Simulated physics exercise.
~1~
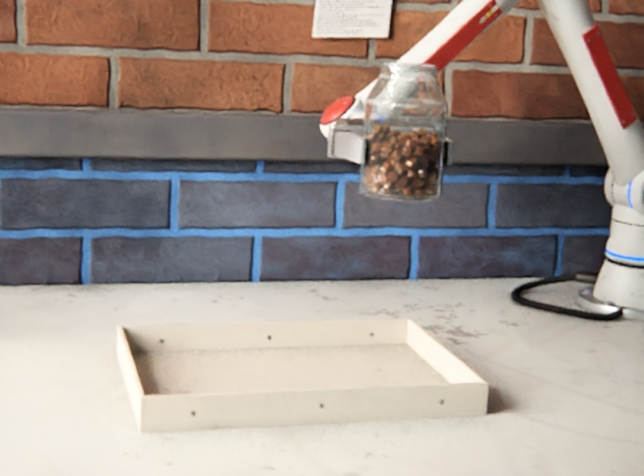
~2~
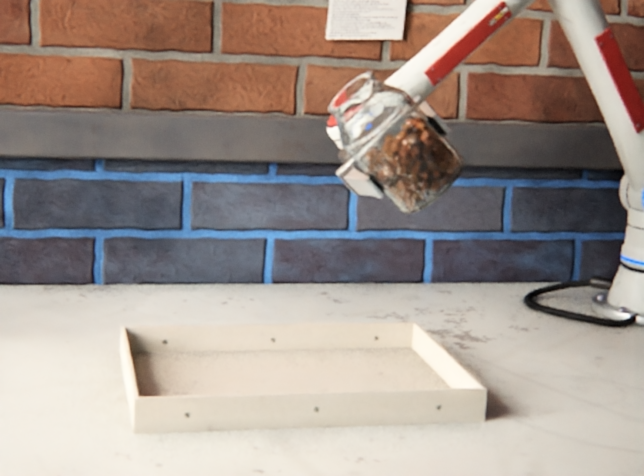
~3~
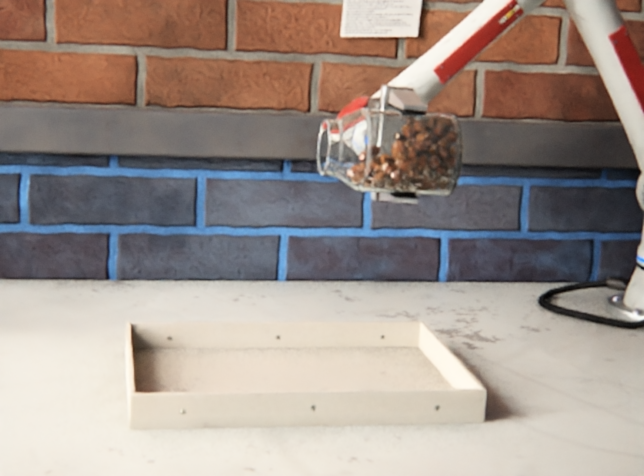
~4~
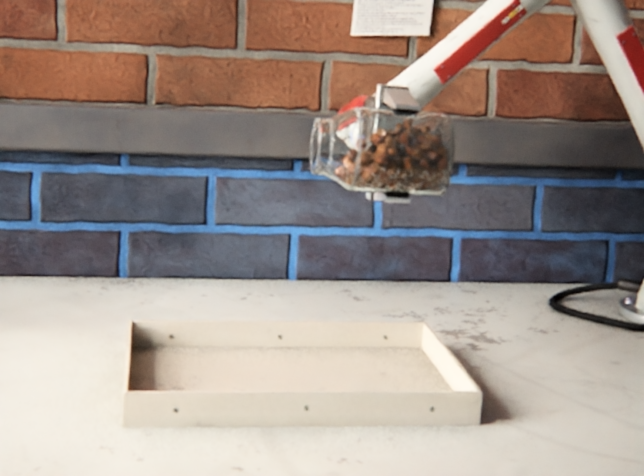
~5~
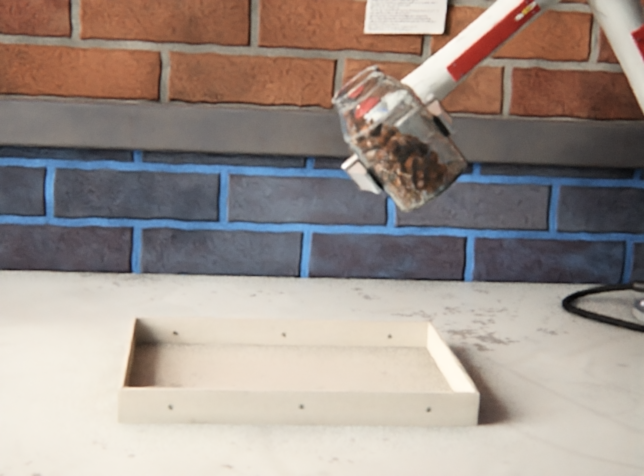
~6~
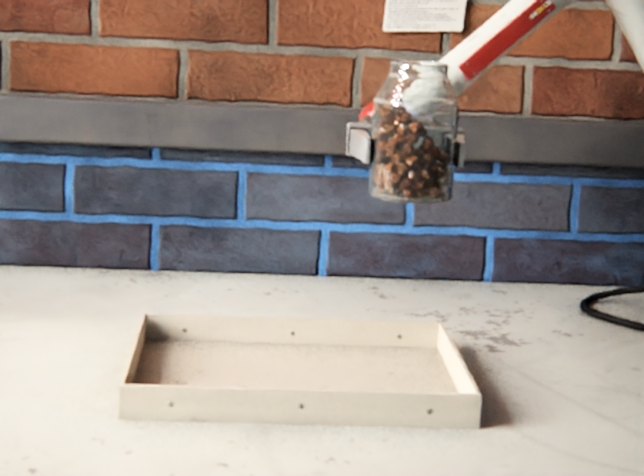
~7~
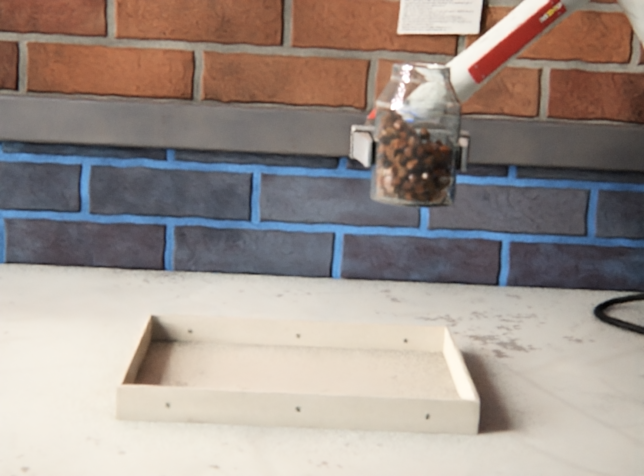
A robot arm held a clear jar partly filled with brown pellets above a shallow cream tray, tipped it onto its side with the mouth to the left, then turned it upright again, with the pellets still inside and none visible in the tray.
